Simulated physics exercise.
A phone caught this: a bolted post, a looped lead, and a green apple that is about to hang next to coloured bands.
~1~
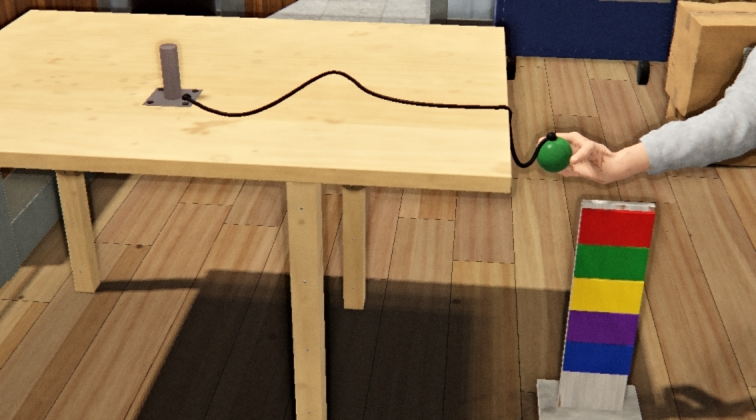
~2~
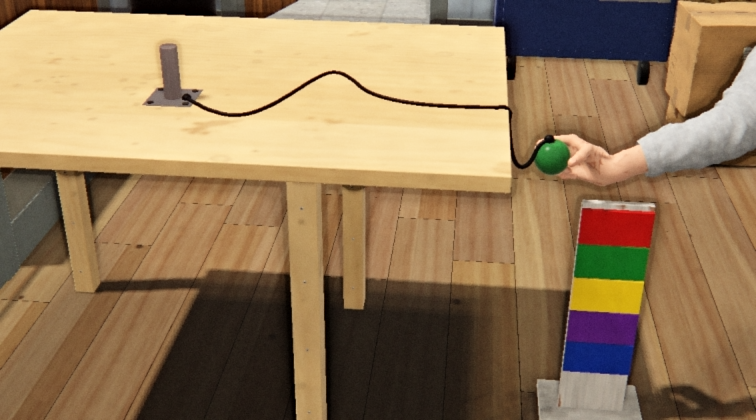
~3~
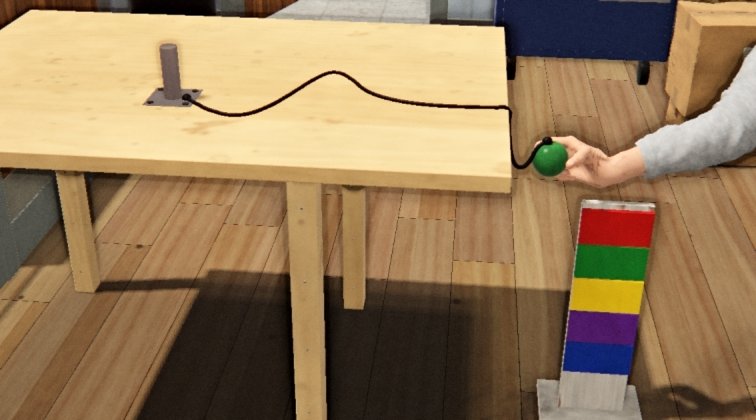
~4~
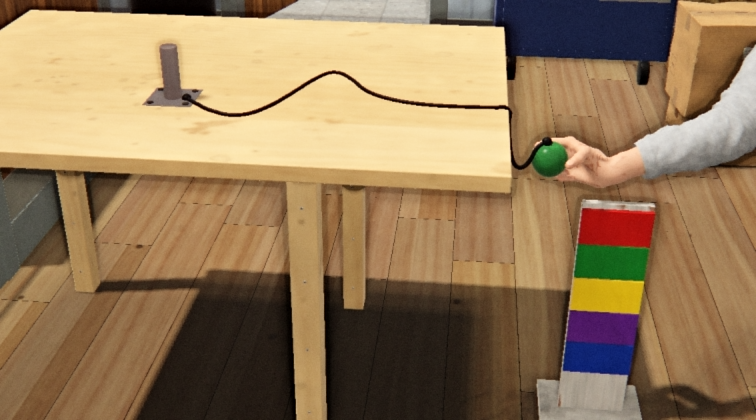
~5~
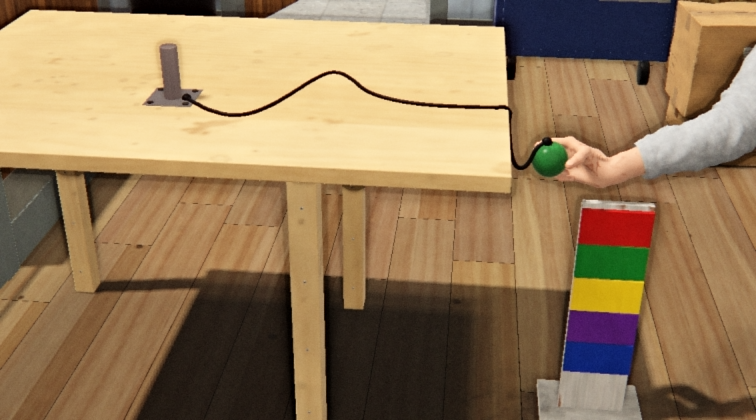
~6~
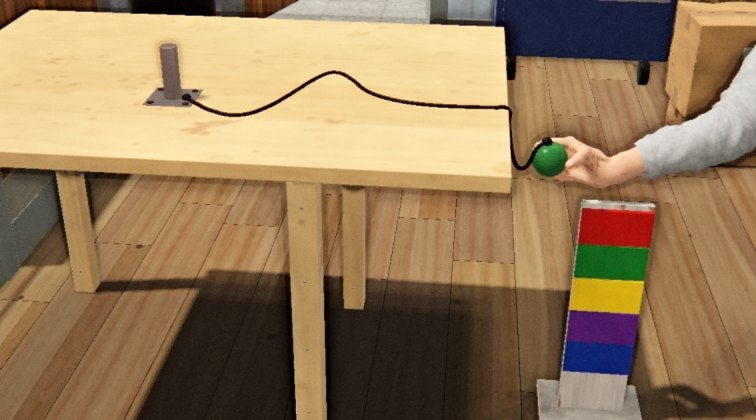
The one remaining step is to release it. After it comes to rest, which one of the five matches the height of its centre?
The one that matches is purple.
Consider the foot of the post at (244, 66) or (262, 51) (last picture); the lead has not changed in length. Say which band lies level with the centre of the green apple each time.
It comes out blue the first time and blue the second time.
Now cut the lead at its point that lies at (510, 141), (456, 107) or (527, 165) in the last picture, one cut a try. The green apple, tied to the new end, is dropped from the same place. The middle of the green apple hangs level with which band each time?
Try 1 - green; try 2 - higher than all five; try 3 - yellow.
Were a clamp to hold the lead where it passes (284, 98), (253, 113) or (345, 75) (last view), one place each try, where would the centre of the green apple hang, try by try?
Approximately (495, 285), (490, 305) and (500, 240), respectively.
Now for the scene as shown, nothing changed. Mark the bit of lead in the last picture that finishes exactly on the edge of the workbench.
It's the bit near (384, 98).
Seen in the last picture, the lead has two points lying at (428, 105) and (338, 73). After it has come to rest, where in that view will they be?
Final spots: (505, 146), then (421, 98).
A little later, apple near (514, 302); level with yellow.
Next, apple near (476, 318); level with purple.
When it is over, apple near (490, 321); level with purple. The lead holds its middle at purple.
